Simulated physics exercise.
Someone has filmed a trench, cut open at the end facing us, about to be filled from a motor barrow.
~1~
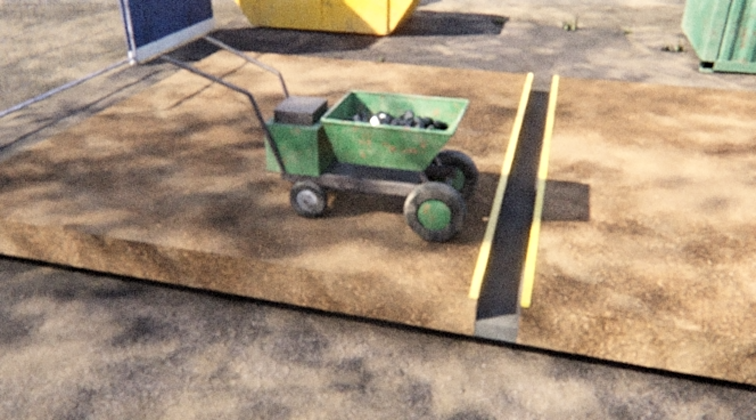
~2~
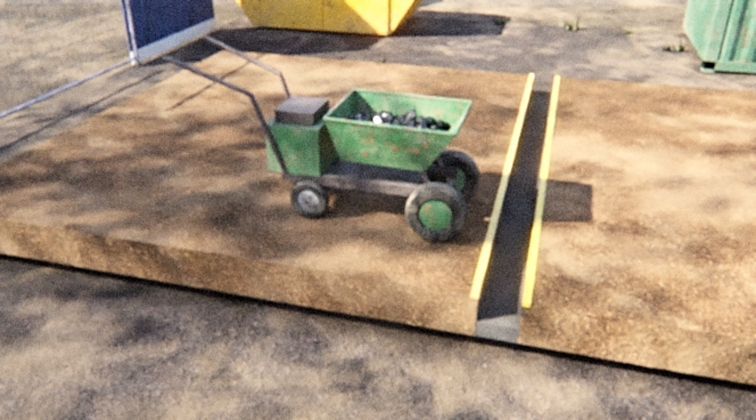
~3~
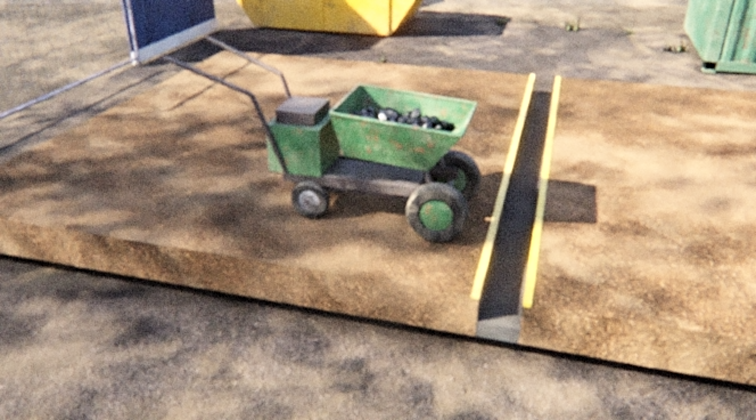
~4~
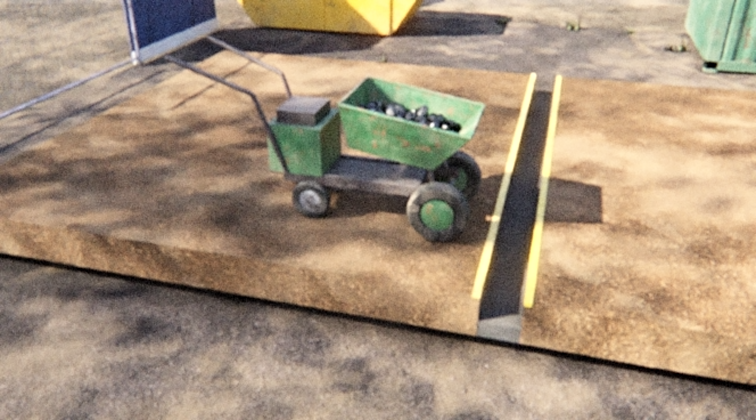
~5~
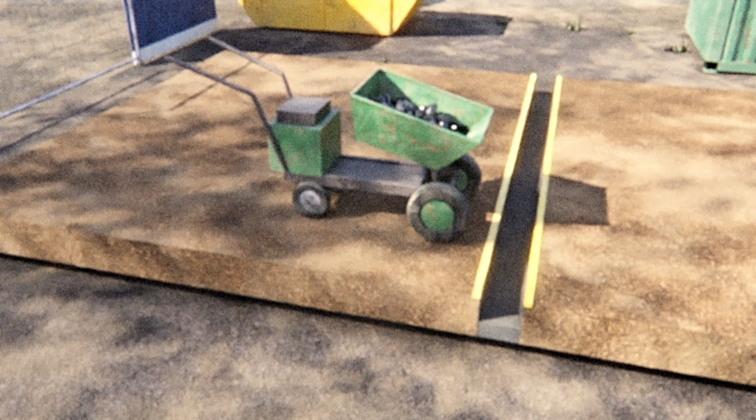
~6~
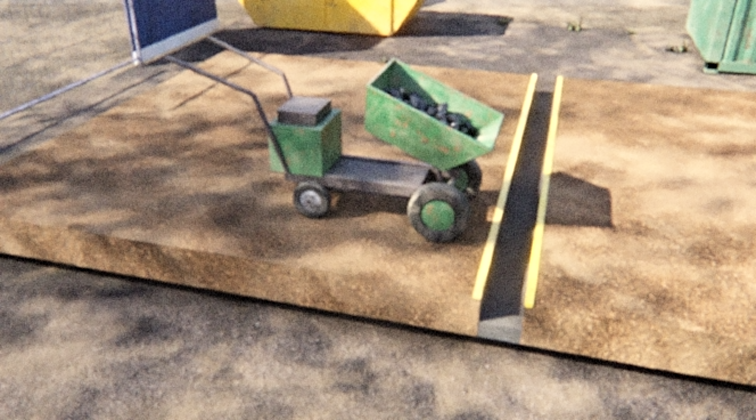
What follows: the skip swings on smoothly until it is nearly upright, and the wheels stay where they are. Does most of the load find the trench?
The trench takes under half.
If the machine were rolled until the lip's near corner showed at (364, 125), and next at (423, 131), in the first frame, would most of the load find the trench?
First below a half, then most of it.
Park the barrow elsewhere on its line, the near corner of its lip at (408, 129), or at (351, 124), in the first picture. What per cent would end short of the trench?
Near 0 % and 70 %.
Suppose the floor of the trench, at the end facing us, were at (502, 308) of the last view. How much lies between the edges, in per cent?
Some 20 per cent.
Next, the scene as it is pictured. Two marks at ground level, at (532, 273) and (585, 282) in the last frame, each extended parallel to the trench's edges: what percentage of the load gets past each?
In turn 70 and 20 in a hundred.
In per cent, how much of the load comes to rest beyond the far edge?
About 75 per cent.
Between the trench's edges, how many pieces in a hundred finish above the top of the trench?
It comes to 10 per cent or so.
Soon, skip tipped steeply; all in the skip.
A while on, skip tipped right over; most in the skip; a stray few in or heaped over the trench; about a quarter beyond it; a stray few falling.
Towards the end, skip tipped right over; a small part in the skip; a small part in or heaped over the trench; most beyond it.
Finally, skip tipped right over; a stray few in the skip; about a quarter in or heaped over the trench; most beyond it.
